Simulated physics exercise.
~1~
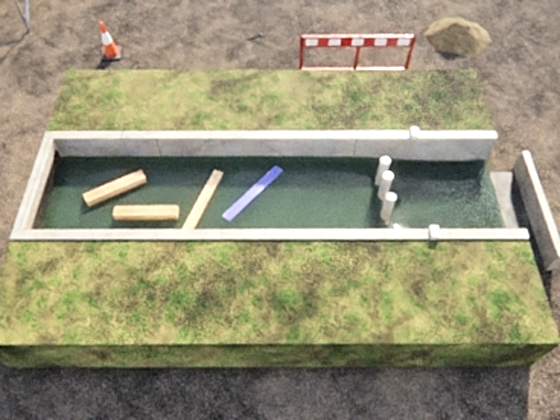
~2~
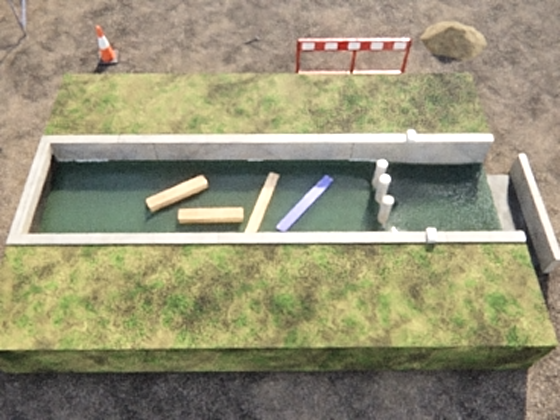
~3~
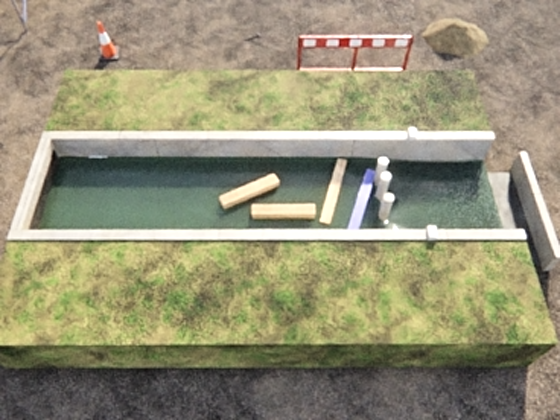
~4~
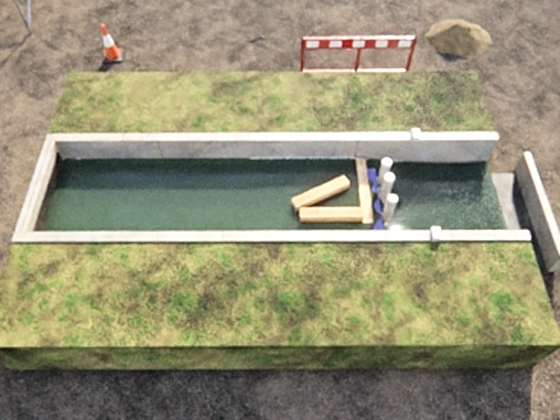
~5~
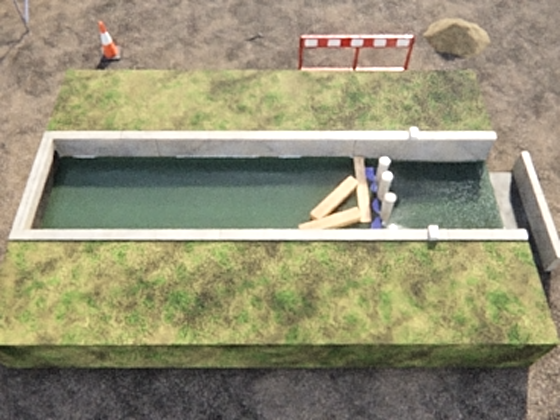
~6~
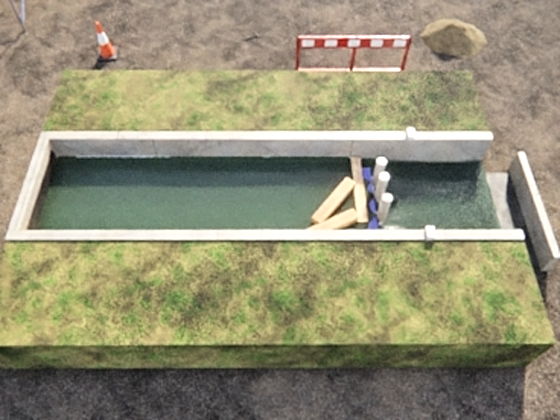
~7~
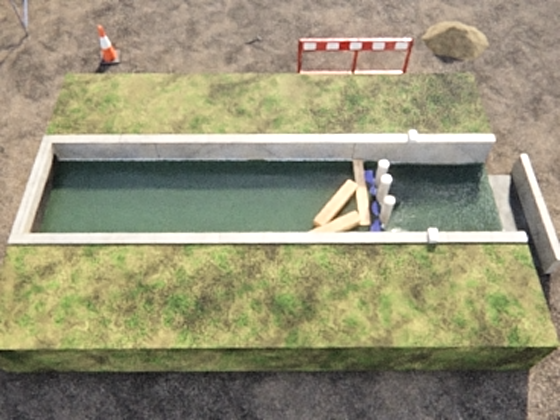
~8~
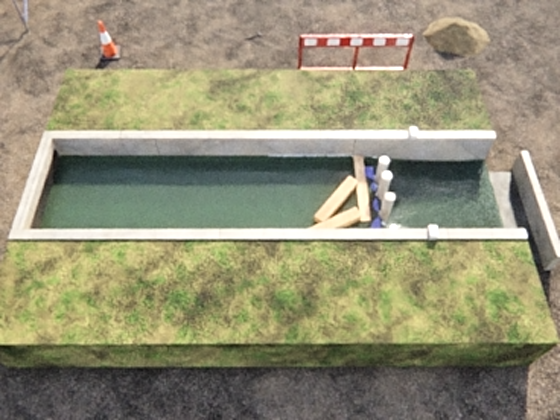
Wooden beams and planks, one blue, drifting right along a water channel, then jamming against white posts and staying there, still afloat.
